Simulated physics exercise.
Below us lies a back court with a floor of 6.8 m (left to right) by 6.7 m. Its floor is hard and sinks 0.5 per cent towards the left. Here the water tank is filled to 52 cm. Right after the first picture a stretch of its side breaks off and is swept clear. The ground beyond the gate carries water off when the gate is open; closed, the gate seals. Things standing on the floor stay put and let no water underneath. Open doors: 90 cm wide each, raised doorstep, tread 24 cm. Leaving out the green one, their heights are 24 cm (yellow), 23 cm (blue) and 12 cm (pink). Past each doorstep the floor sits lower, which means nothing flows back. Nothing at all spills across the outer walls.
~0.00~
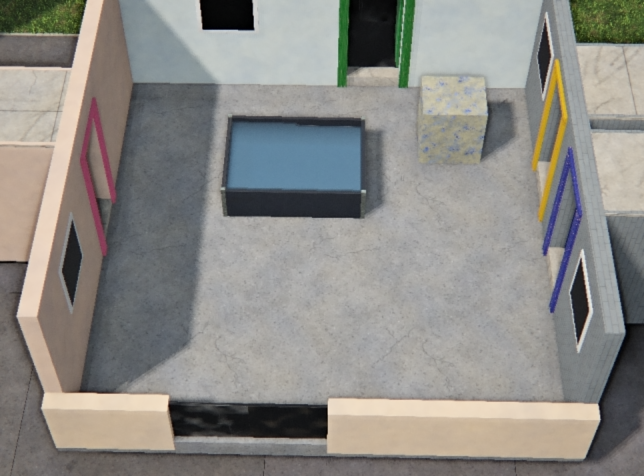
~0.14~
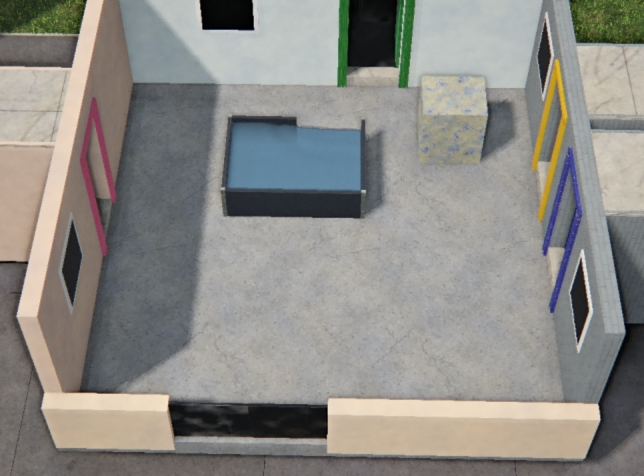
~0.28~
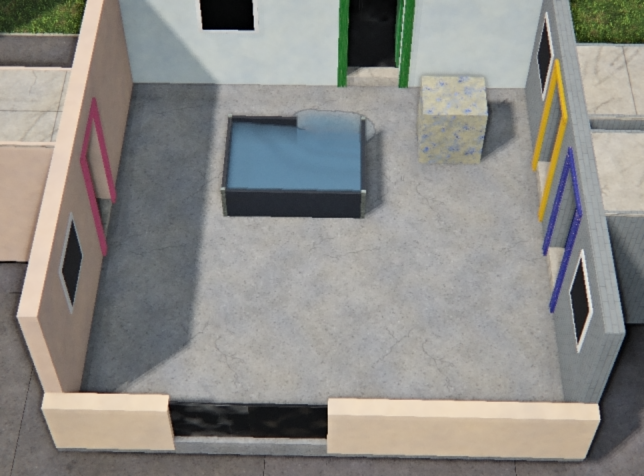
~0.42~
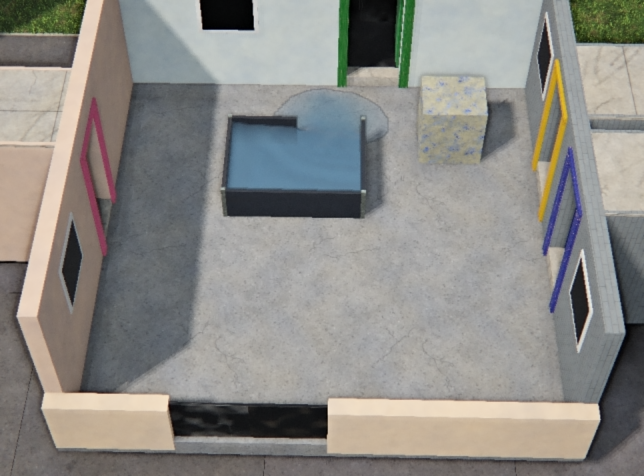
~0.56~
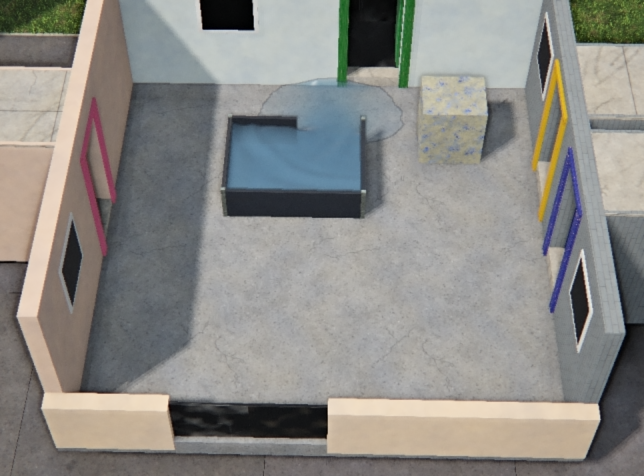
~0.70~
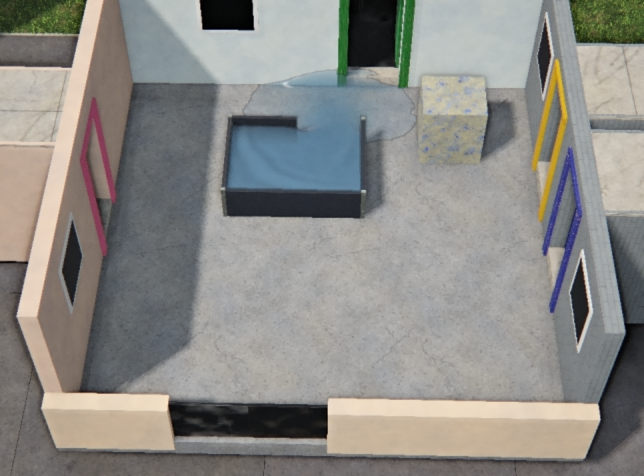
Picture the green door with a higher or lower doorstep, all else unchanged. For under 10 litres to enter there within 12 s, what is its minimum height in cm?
Its minimum height would be about 27 cm.
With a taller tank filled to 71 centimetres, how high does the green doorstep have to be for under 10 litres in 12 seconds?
Roughly 38 centimetres would do it.
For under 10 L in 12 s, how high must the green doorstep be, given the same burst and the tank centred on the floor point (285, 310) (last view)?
About 16 centimetres.
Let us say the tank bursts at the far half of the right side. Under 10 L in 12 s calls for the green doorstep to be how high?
Then something near 17 cm.
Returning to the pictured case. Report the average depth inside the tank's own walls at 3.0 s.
About 22 centimetres on average.
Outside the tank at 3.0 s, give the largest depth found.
About 26 cm at most.
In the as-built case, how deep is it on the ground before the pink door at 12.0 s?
Depth: Near 2.5 cm.
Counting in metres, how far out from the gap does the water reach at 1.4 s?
Roughly 2.8 metres.
After 1.4 s water covers 10 % of the floor, deepest (34 cm) near (331, 86); 30 cm at the green door, 9 litres in over its 22 cm doorstep.
After 3.0 s water covers 25 % of the floor, deepest (26 cm) near (510, 111); 20 cm at the green door, 34 litres in over its 22 cm doorstep.
After 12.0 s water covers 95 % of the floor, deepest (8 cm) near (127, 425); 5 cm at the green door, 34 litres in over its 22 cm doorstep.
At the green door as built, the water arrived by 0.6 s and peaked near 30 cm at 1.6 s.
Run again over the same 12 s with other heights there, 27 litres in over 23 cm, 2 litres over 31 cm. The limit of 10 litres is kept from about 27 cm up.
